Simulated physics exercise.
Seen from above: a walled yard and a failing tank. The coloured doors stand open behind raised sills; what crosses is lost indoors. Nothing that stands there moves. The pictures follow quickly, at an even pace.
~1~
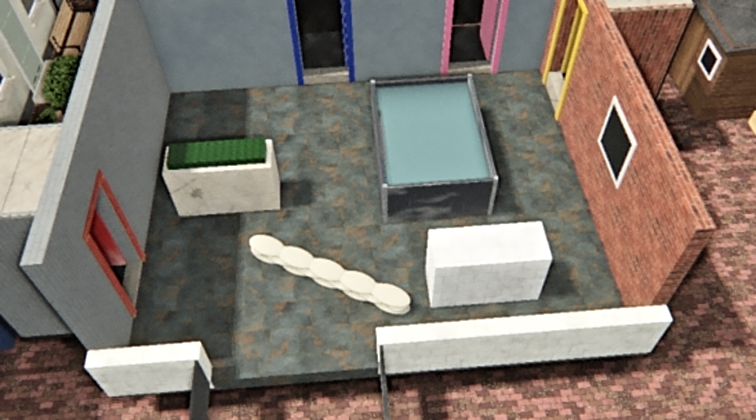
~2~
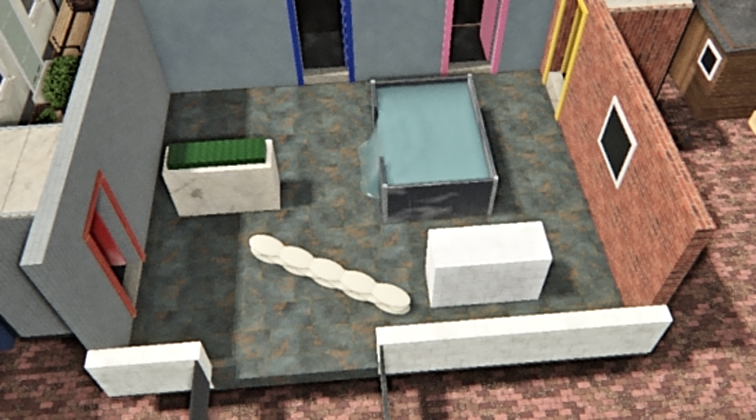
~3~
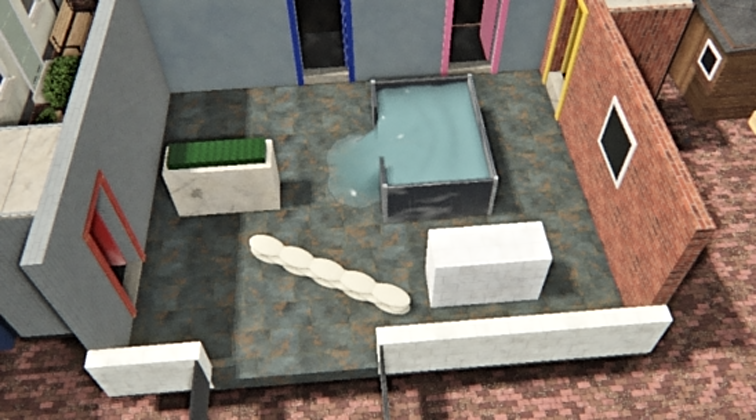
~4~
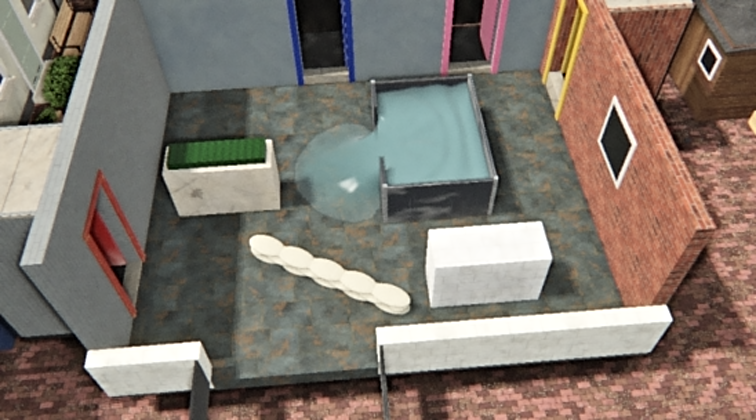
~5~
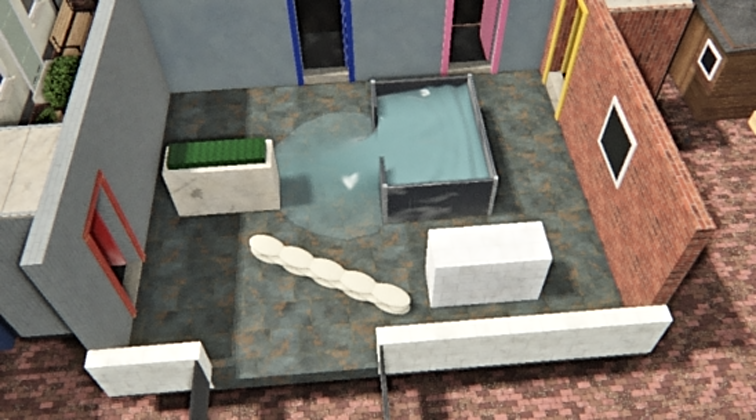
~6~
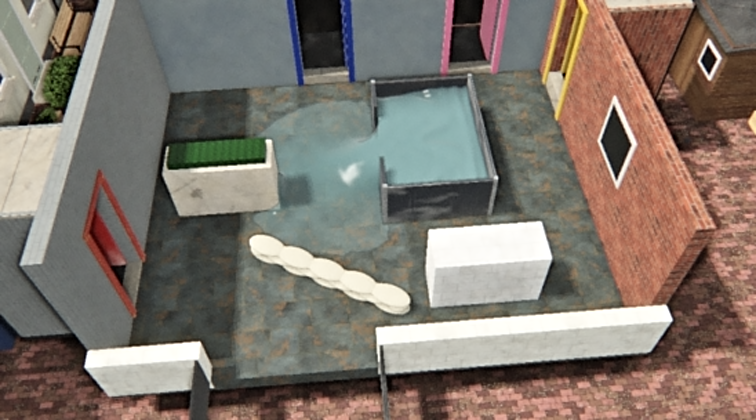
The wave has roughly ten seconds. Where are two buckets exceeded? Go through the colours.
In the end: The blue door stays under that; the yellow door stays under that; the pink door stays under that; the red door takes more than that.
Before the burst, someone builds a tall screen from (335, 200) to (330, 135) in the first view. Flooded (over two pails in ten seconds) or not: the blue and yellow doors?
My reading: Blue door passes that mark, yellow door takes less.
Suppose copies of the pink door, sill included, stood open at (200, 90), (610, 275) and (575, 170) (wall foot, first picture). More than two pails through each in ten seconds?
As listed: Goes over, is under, takes less.
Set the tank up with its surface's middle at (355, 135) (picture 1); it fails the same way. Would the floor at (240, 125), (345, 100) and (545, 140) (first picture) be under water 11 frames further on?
In turn: Flooded, not flooded, not flooded.
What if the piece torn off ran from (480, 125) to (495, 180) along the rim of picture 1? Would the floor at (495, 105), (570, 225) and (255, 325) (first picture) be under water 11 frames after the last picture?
In that order: Wet, wet, dry.
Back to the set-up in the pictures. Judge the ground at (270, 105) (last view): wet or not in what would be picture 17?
Answer: Flooded.
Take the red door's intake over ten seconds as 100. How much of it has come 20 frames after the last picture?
Close to 35 %.
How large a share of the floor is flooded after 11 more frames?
Close to 45 %.
A moment on, water covers 30 % of the floor; the blue door wet at the sill, nothing in, the yellow door not reached, the pink door not reached, the red door not reached.
Next, water covers 45 % of the floor; the blue door wet at the sill, nothing in, the yellow door not reached, the pink door not reached, the red door under two buckets in.
Then, water covers 50 % of the floor; the blue door wet at the sill, nothing in, the yellow door not reached, the pink door not reached, the red door over two buckets in.
Later, water covers 85 % of the floor; the blue door wet at the sill, nothing in, the yellow door wet at the sill, nothing in, the pink door wet at the sill, nothing in, the red door over two buckets in.
In the end, water covers 95 % of the floor; the blue door wet at the sill, nothing in, the yellow door wet at the sill, nothing in, the pink door wet at the sill, nothing in, the red door far over two buckets in.
